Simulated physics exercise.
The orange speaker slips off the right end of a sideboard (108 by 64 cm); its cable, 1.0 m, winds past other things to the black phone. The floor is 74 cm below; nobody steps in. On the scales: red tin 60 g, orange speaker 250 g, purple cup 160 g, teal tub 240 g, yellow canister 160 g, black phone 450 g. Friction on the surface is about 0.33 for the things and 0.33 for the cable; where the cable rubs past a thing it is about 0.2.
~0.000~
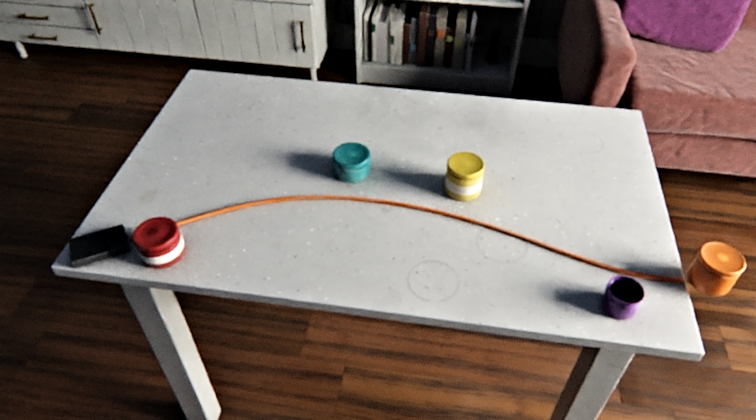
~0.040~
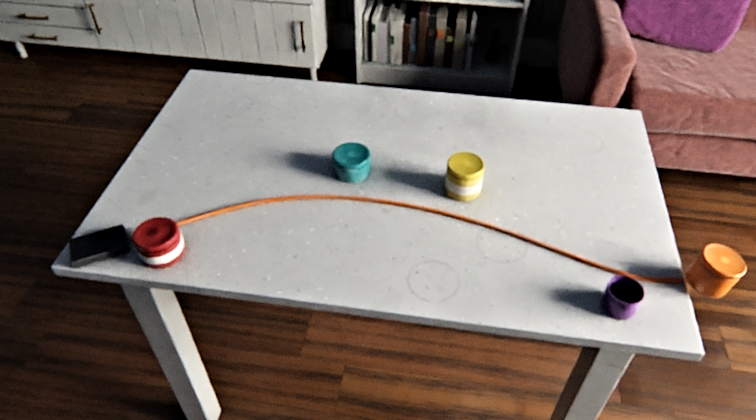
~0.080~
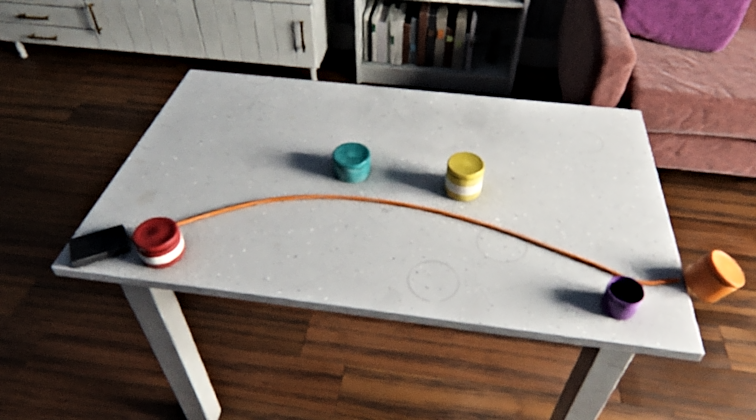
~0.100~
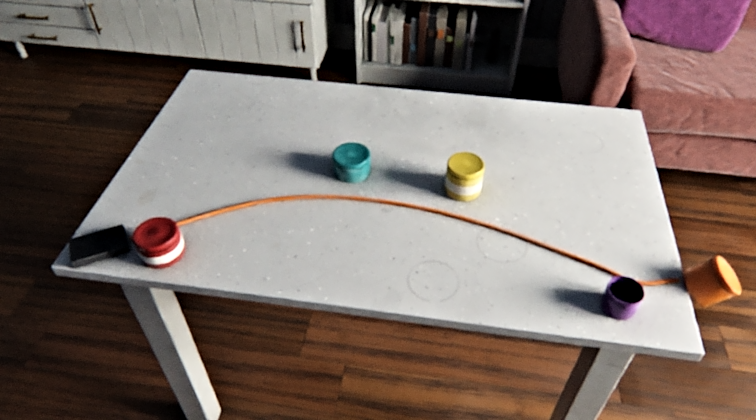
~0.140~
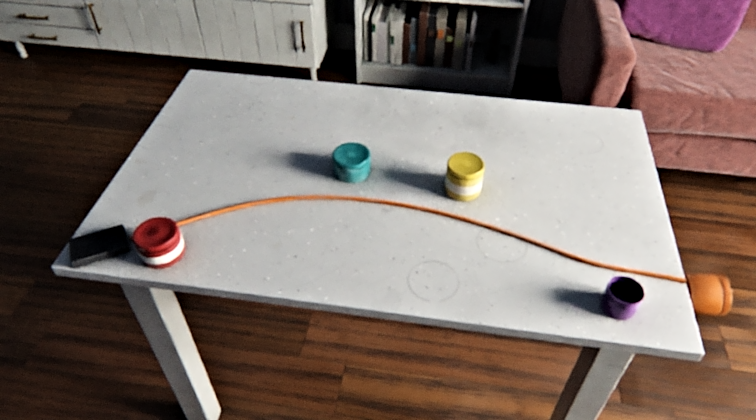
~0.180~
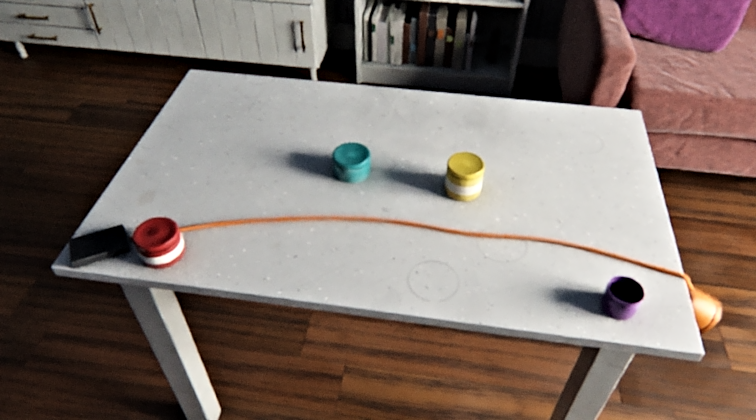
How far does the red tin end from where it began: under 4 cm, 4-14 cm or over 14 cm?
Result: Red tin travels a long way.
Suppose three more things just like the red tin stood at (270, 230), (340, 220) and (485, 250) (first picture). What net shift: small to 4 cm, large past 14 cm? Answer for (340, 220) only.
There: Large.
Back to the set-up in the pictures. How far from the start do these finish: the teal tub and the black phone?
About: Teal tub 0 cm, black phone 8 cm.
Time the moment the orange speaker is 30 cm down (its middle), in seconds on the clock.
That is: Not at all.
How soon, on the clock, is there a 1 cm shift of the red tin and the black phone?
Red tin 0.24 s, black phone 0.26 s.
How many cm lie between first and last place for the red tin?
Red tin off the top.
After 0.4 s, the cable's tail end at (159, 249); red tin over the edge, orange speaker over the edge, black phone 5 cm off its start.
After 0.7 s, the cable's tail end at (165, 250); red tin over the edge, black phone 7 cm off its start, orange speaker over the edge.
After 0.9 s, the cable's tail end at (172, 250); red tin over the edge, black phone 8 cm off its start at (142, 244), orange speaker over the edge.
After 1.2 s, the cable's tail end at (174, 250); red tin over the edge, orange speaker over the edge, black phone 8 cm off its start.
After 2.4 s, the cable's tail end at (174, 250); red tin over the edge, black phone 8 cm off its start at (144, 244), orange speaker over the edge.
